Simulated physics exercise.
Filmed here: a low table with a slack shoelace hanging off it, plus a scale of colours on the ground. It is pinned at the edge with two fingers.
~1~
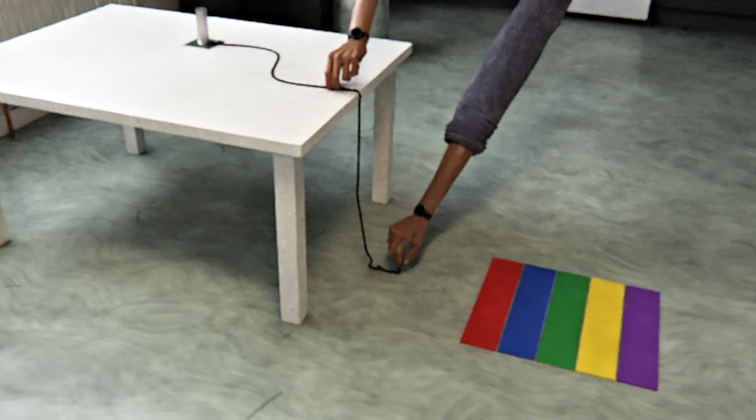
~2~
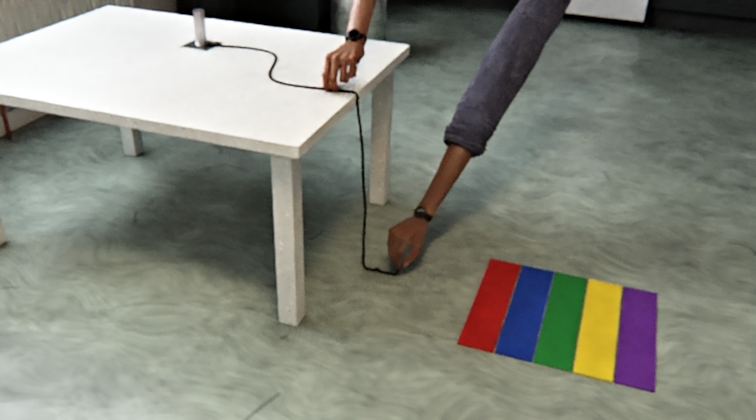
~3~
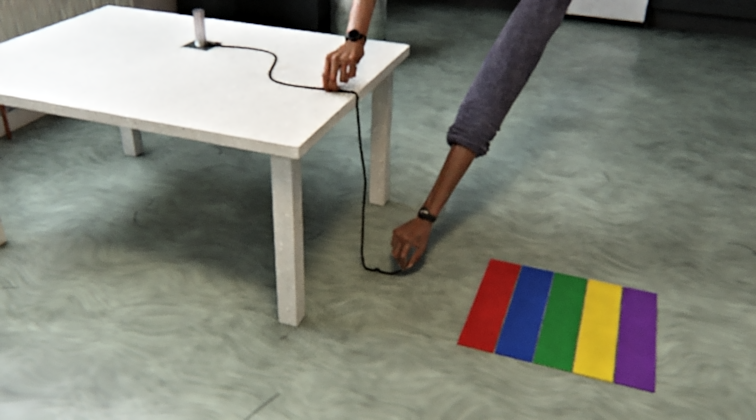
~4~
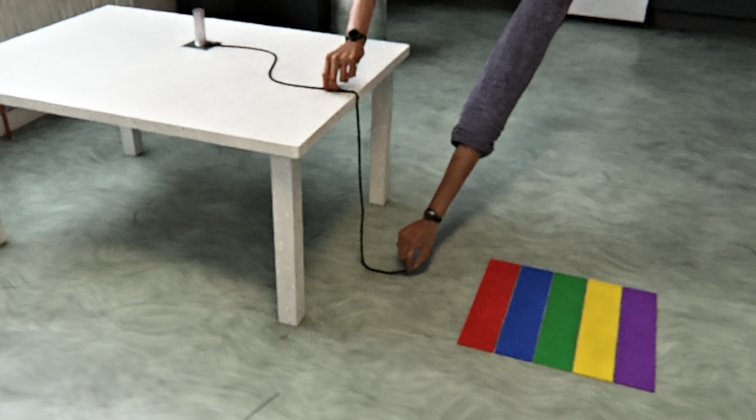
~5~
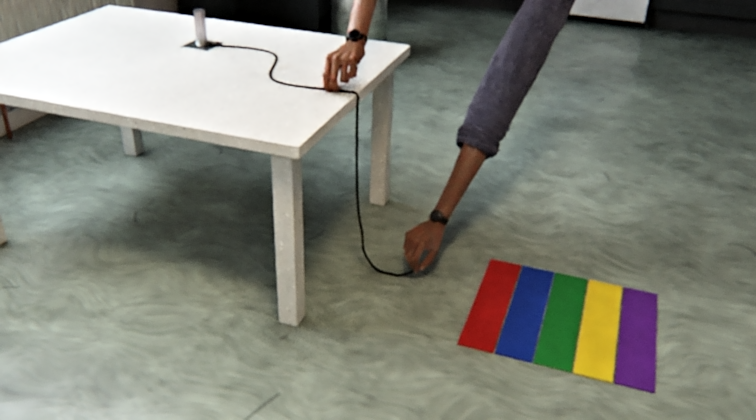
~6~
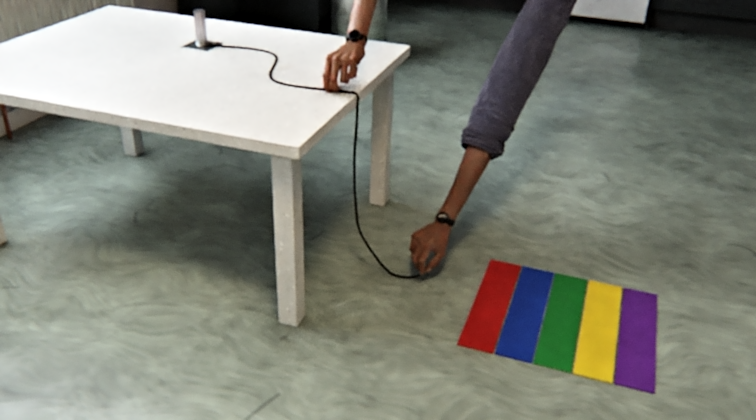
On a grey floor beside a low white table, a hand slowly draws a hanging dark lace's lower end slightly right.
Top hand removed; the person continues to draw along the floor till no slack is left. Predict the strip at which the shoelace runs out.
I would say the green strip.
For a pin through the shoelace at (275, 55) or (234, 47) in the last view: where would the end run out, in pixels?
Per try (px): (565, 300), (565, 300).
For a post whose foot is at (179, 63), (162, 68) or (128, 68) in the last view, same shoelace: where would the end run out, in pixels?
Try by try, about (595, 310), (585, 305) and (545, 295).
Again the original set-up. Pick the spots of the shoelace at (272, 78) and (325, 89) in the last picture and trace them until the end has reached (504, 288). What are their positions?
The two spots arrive at (318, 77) and (360, 102).
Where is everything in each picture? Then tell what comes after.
In the first frame, end (402, 263); red (484, 329); blue (521, 338); green (559, 347); yellow (598, 356); purple (638, 366).
In the second frame, end (402, 265); shoelace through (242, 48) (274, 64) (295, 86) (358, 112) (364, 189) (364, 253).
In the third frame, end (406, 266).
In the fourth frame, end (412, 267); shoelace through (242, 47) (274, 64) (295, 86) (358, 112) (361, 188) (362, 253).
In the fifth frame, end (419, 269).
In the sixth frame, end (425, 271); shoelace through (242, 48) (274, 64) (296, 86) (357, 112) (355, 188) (372, 252).
Soon after, end near (504, 288); over red.
After that, end near (546, 297); over blue.
At the stop, end near (571, 303); over green. The green one.
